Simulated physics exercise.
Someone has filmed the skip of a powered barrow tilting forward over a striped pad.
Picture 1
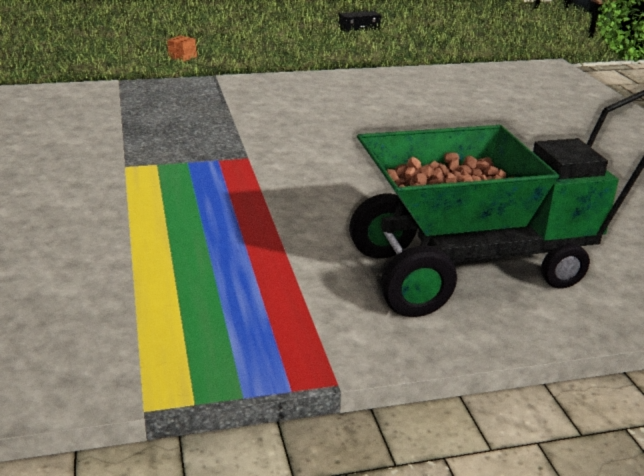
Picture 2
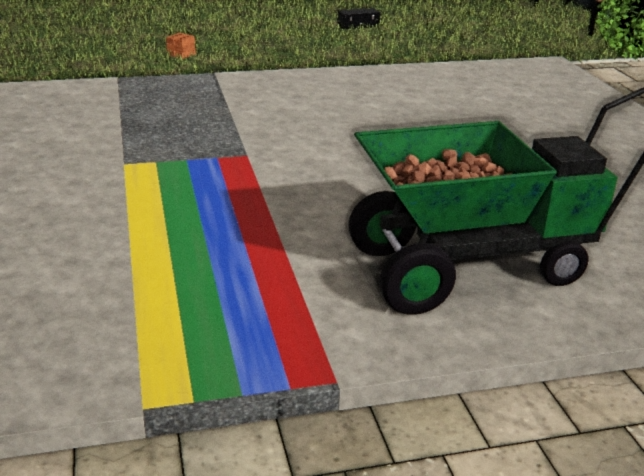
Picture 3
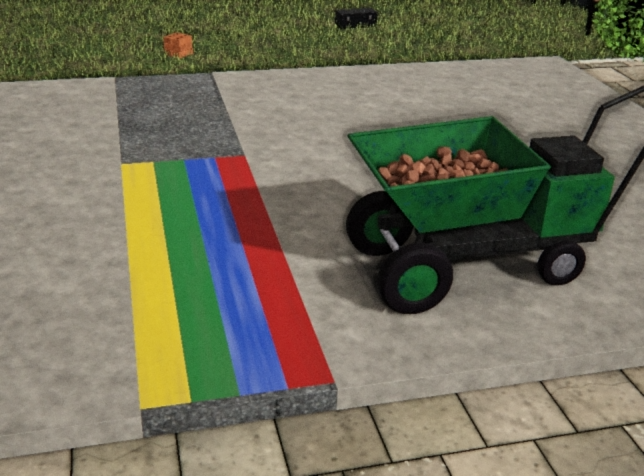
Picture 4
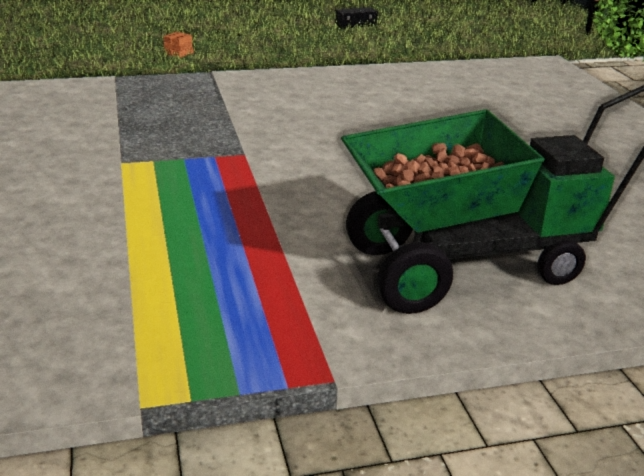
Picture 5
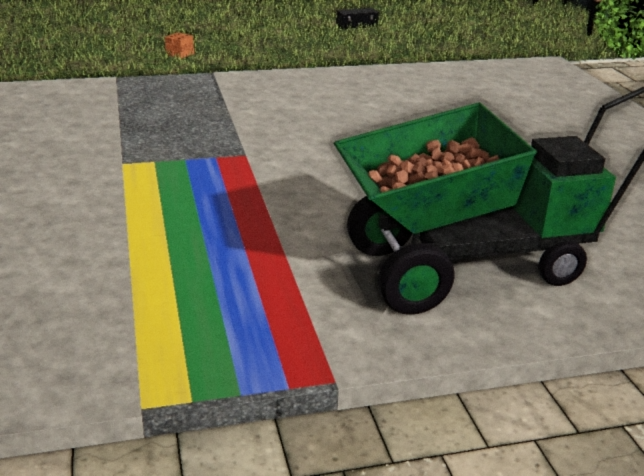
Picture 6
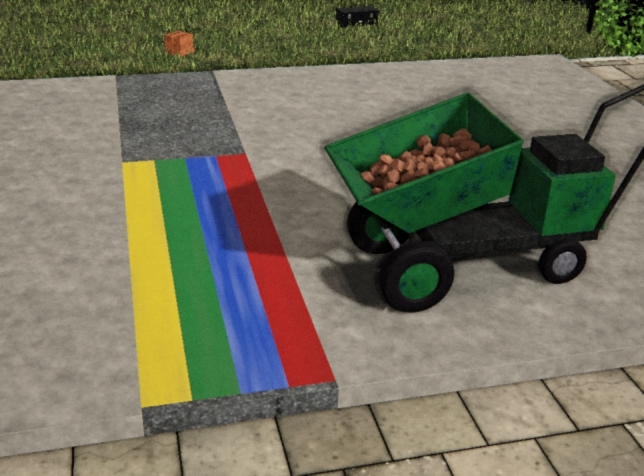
A green skip loaded with brown lumps tilts gradually forward on a barrow beside a striped pad.
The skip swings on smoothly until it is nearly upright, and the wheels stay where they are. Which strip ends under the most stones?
Most covered: The red band.
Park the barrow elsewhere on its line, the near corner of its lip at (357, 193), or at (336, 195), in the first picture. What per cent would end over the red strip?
Near 0 % and 0 %.
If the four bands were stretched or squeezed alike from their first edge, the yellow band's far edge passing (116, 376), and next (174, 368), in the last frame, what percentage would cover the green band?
Near 0 % and 10 %.
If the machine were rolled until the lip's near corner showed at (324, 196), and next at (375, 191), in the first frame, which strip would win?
One: That green strip. Two: The strip in blue.
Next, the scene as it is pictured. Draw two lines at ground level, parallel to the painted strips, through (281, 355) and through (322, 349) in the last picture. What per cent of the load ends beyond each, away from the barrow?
Roughly 40 per cent, and 70 per cent.
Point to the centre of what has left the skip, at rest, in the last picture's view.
Around (263, 288).
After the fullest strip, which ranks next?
Next in line is the blue strip.
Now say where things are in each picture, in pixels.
In the first frame, lip of the skip at (397, 190), level; top of the load at (456, 178), lumps of rubble; red strip at (302, 353); blue strip at (258, 358); green strip at (212, 364); yellow strip at (165, 370).
In the second frame, lip of the skip at (394, 188), level; top of the load at (454, 174).
In the third frame, lip of the skip at (387, 189), tipped barely; top of the load at (458, 172).
In the fourth frame, lip of the skip at (379, 192), tipped a little; top of the load at (453, 169).
In the fifth frame, lip of the skip at (371, 198), tipped a little; top of the load at (465, 165).
In the sixth frame, lip of the skip at (360, 203), tipped clearly; top of the load at (471, 157); red strip at (300, 348); blue strip at (255, 354); green strip at (209, 360); yellow strip at (162, 365).
Soon, skip tipped steeply; all in the skip.
A while on, skip tipped steeply; nearly all in the skip; a small part over the red strip; a stray few over the blue strip.
Towards the end, skip tipped right over; about a third in the skip; about a third over the red strip; about a quarter over the blue strip; a small part over the green strip; a stray few off the paint.
Finally, skip tipped right over; about a quarter in the skip; about a third over the red strip; about a quarter over the blue strip; a small part over the green strip; none over the yellow strip; a stray few off the paint.
